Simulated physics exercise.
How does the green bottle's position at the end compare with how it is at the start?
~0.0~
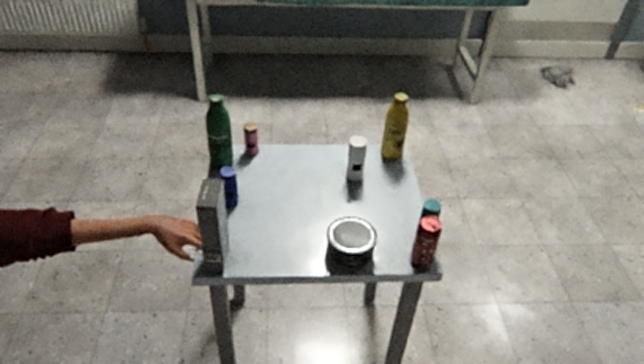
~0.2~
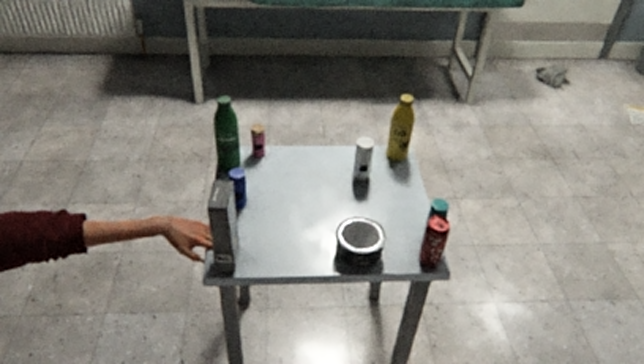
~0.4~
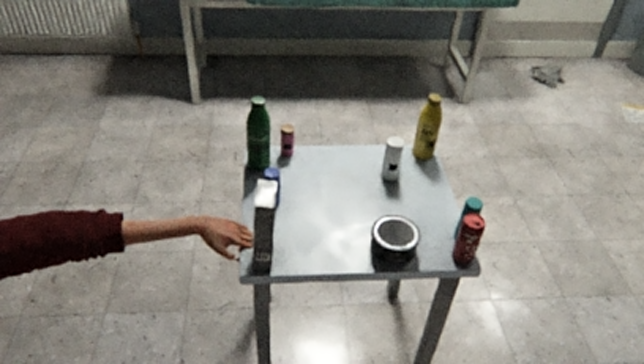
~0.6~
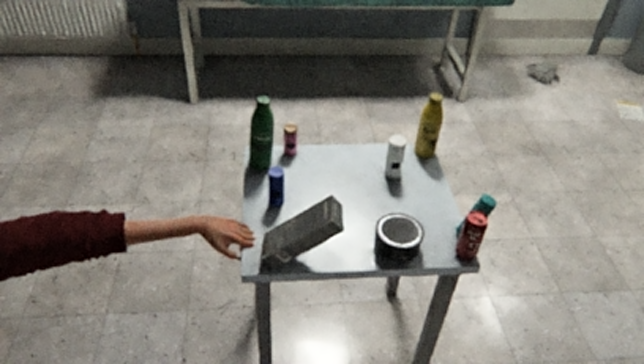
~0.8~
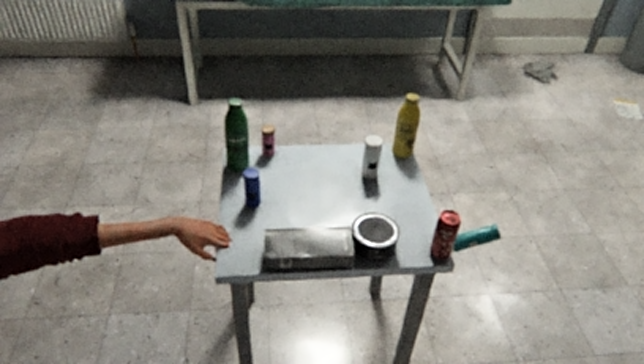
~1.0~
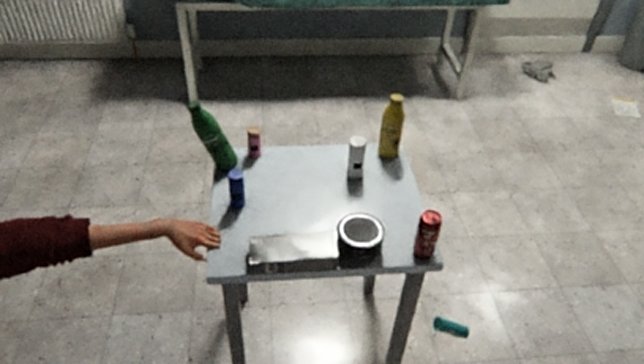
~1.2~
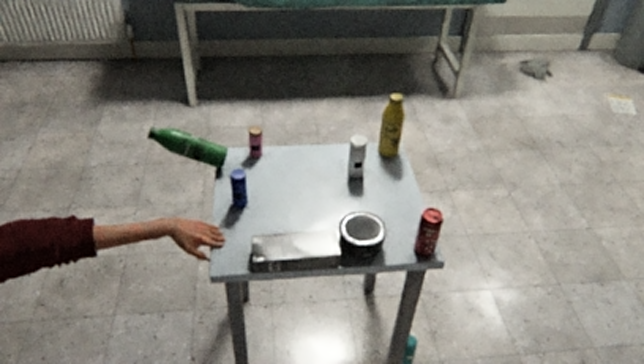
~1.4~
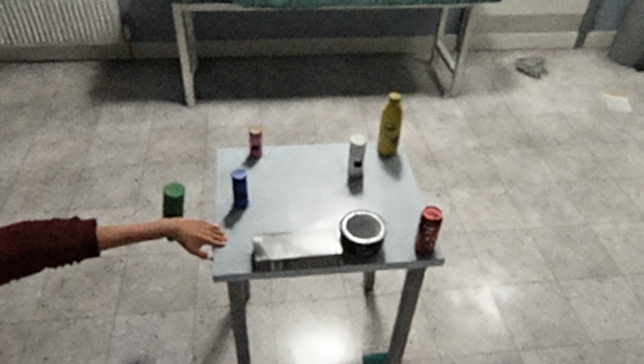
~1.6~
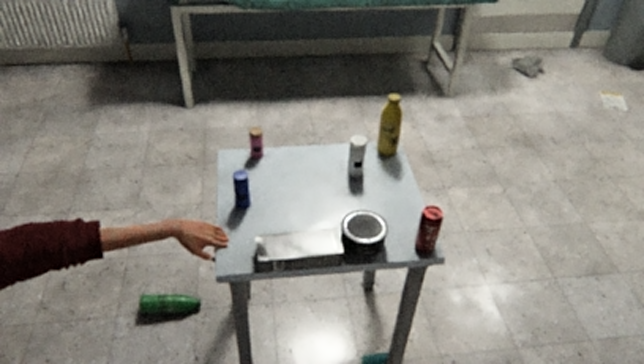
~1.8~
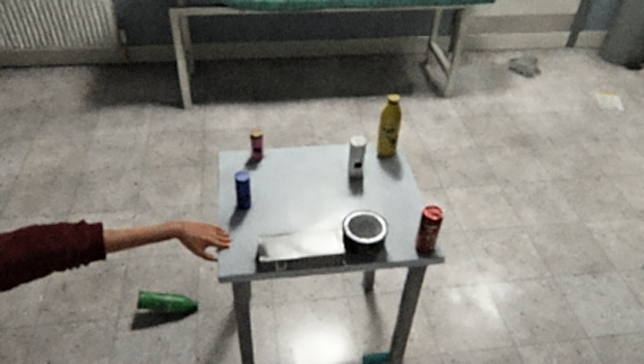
At the start the green bottle stands upright on the table. By the end it is lying on its side on the floor to the left.
